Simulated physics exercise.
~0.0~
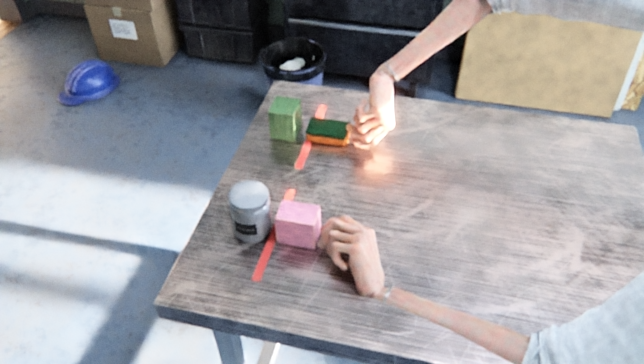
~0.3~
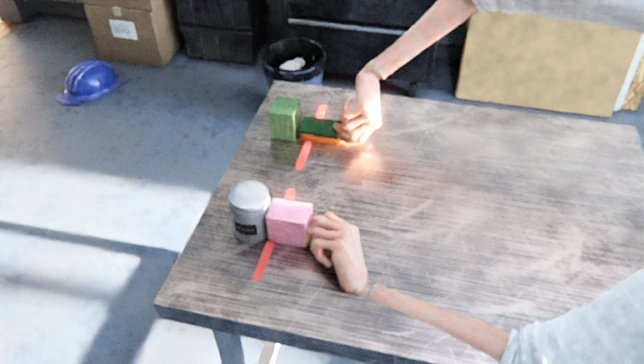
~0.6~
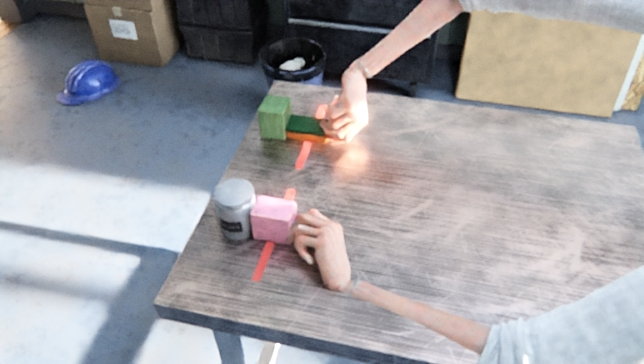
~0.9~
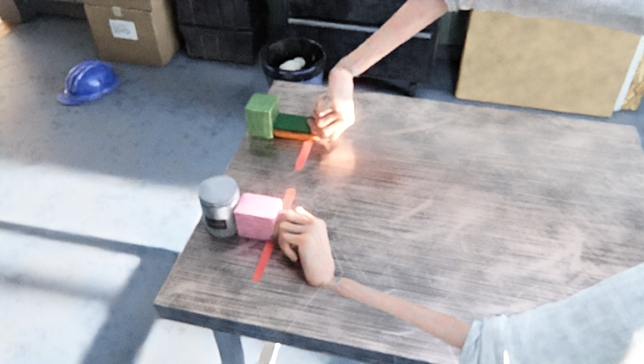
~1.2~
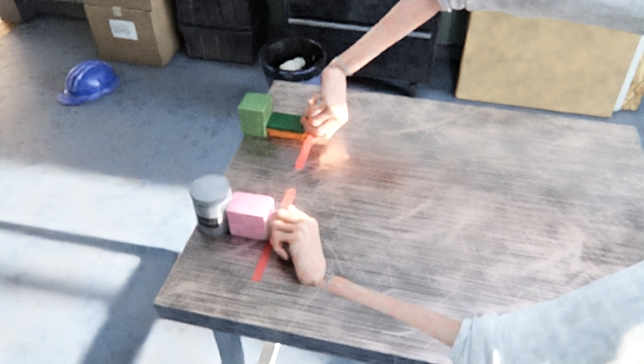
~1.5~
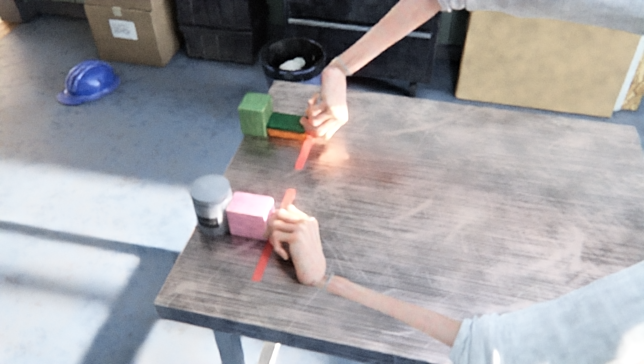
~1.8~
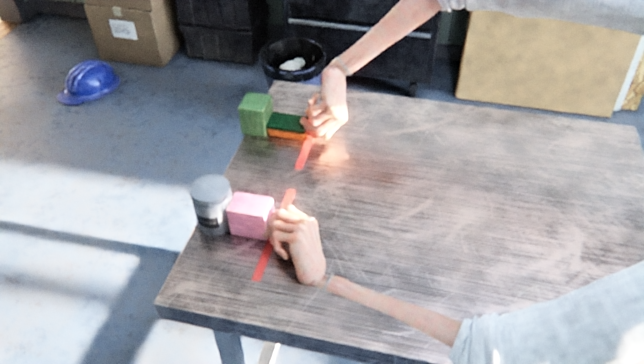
Two hands reach in from the right over a worn wooden table, seen from above in a workshop with a blue helmet and cardboard boxes on the floor behind. The far hand holds a dark green and orange sponge beside a green block, while the near hand rests behind a pink block next to a grey jar, with red tape beneath each row. Both hands push left, and the sponge and pink block shove the green block and jar towards the table's left edge. The hands then stop at the tape, leaving the jar and green block upright on the table.
